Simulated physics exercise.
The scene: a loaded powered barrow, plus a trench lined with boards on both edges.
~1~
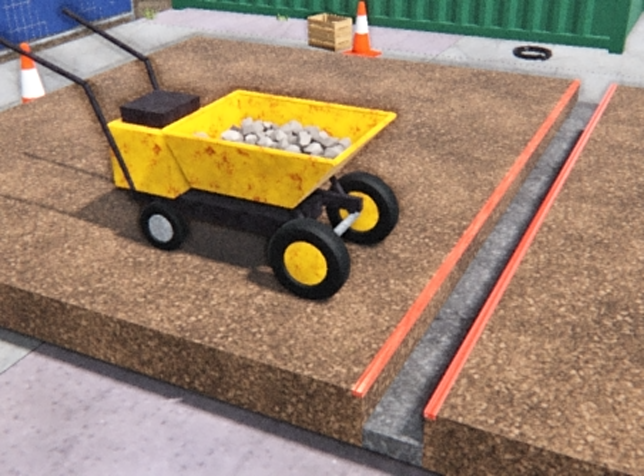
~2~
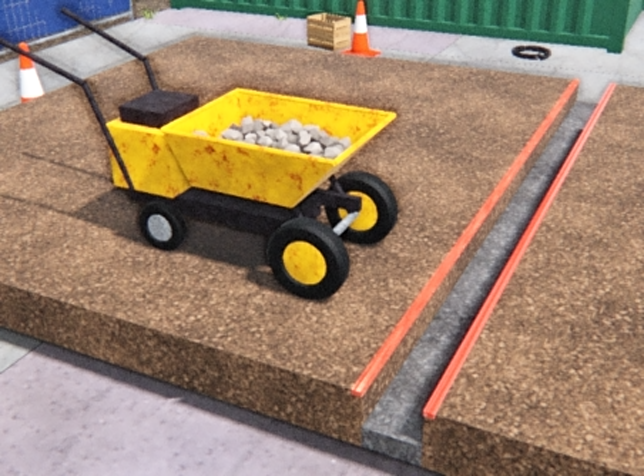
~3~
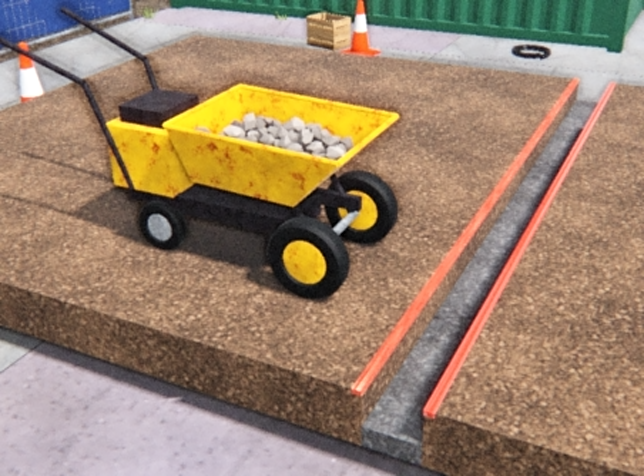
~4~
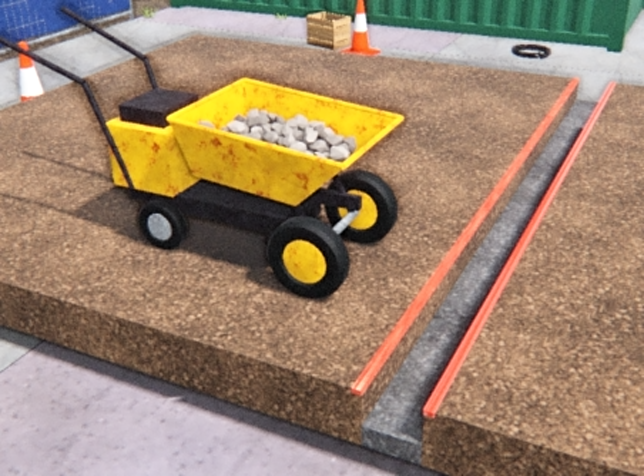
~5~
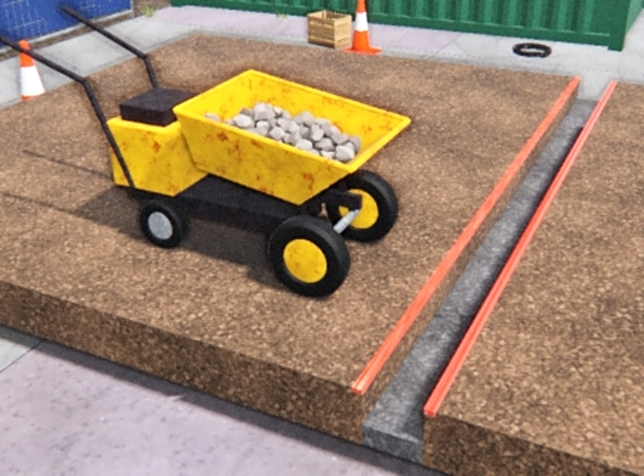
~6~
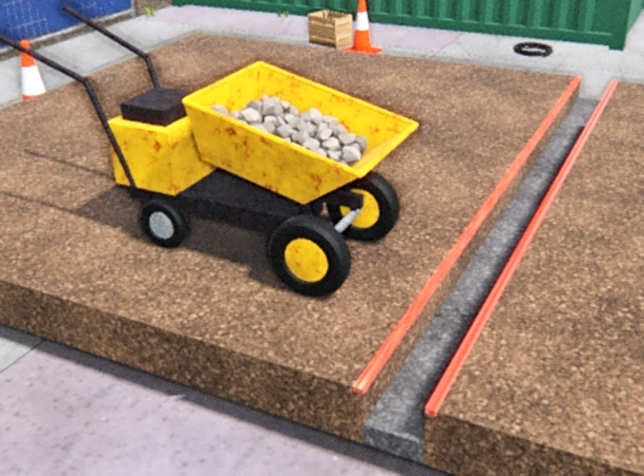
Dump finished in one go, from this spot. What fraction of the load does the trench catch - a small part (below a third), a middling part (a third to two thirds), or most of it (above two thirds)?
Most of it, above two thirds.
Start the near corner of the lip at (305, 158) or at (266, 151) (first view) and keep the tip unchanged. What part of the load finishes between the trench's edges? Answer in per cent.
The shares come out close to 90 and 50 per cent, in that order.
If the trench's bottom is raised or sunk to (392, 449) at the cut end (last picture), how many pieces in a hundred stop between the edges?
Estimate: Approx. 80 in a hundred.
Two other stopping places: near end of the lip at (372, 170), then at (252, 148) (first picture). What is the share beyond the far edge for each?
In turn 70 and 0 in a hundred.
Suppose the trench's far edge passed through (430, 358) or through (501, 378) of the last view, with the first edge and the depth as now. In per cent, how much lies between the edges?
You'd get 40 % in the first case and 100 % in the second.
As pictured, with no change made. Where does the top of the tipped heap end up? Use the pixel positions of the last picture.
Close to (495, 282).
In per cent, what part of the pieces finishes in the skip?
It works out to some 0 percent.
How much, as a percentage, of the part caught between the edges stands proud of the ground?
About 10 %.
Soon after the last picture, skip tipped well over; all in the skip.
A little later, skip tipped steeply; nearly all in the skip; a small part in or heaped over the trench; a stray few beyond it; a stray few falling.
Later still, skip tipped right over; a small part in the skip; about two thirds in or heaped over the trench; about a quarter beyond it.
By the end, skip tipped right over; a stray few short of the trench; most in or heaped over the trench; about a quarter beyond it.
